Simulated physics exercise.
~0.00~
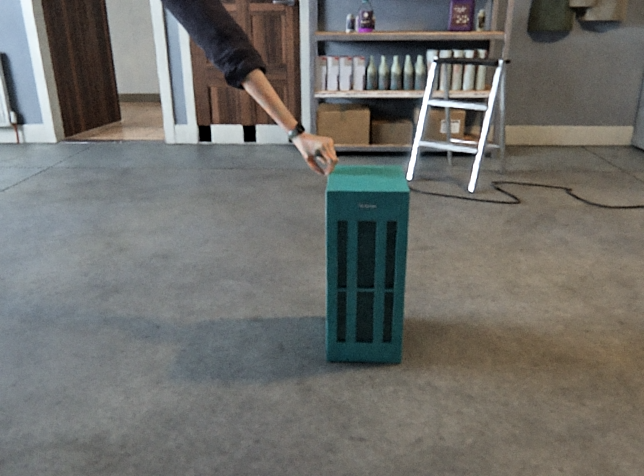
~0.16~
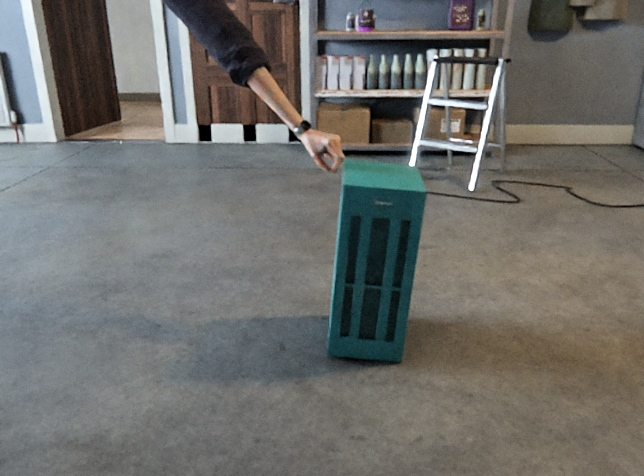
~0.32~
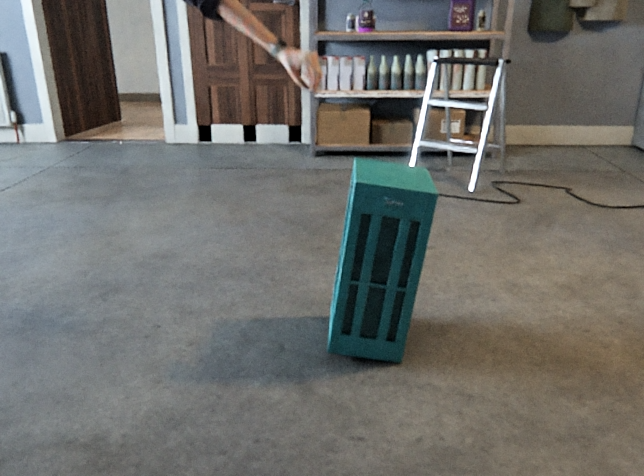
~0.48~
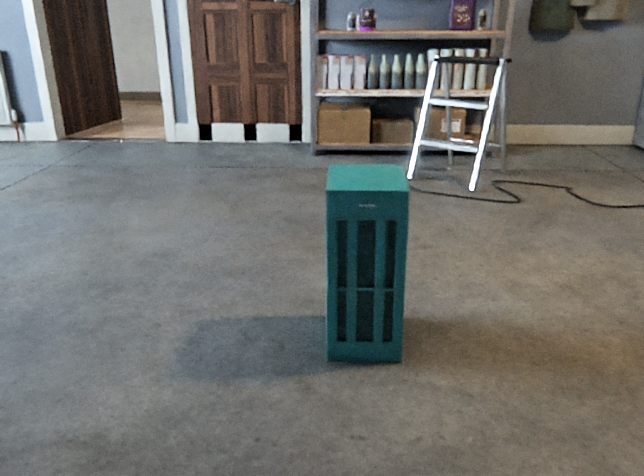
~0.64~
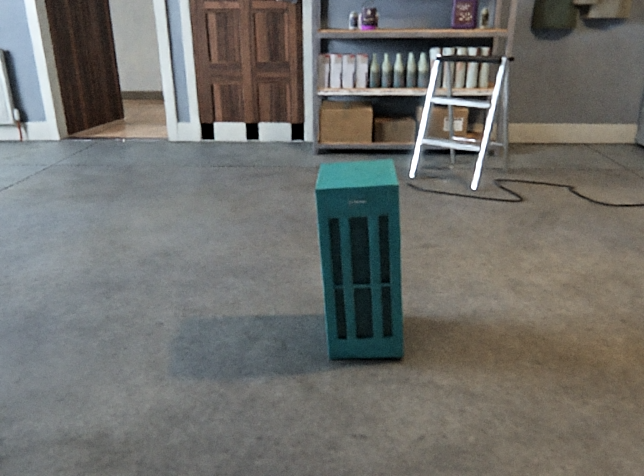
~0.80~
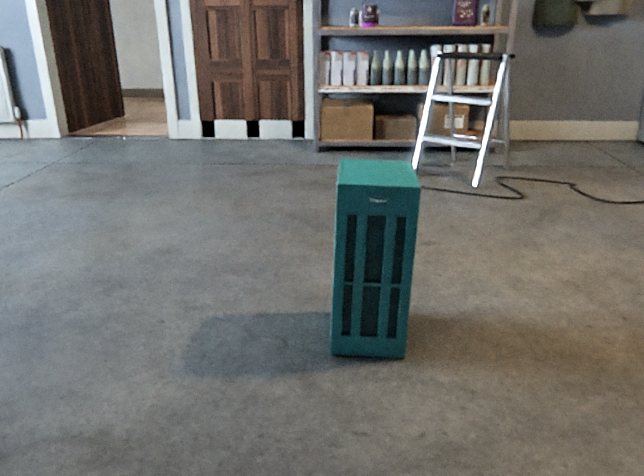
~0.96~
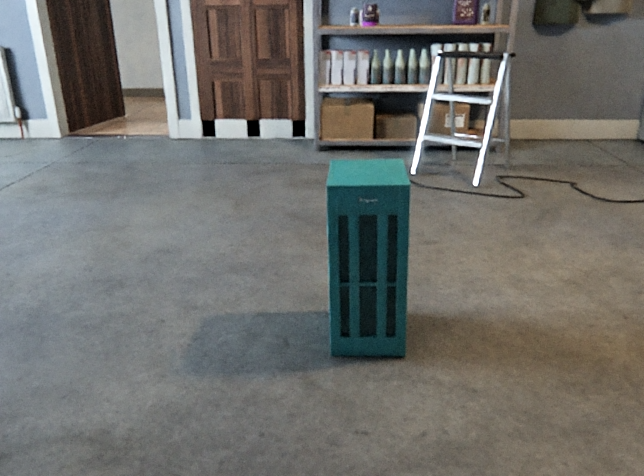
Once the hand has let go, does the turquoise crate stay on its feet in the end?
Yes, the turquoise crate rocks back and forth and comes back to stand on its base.
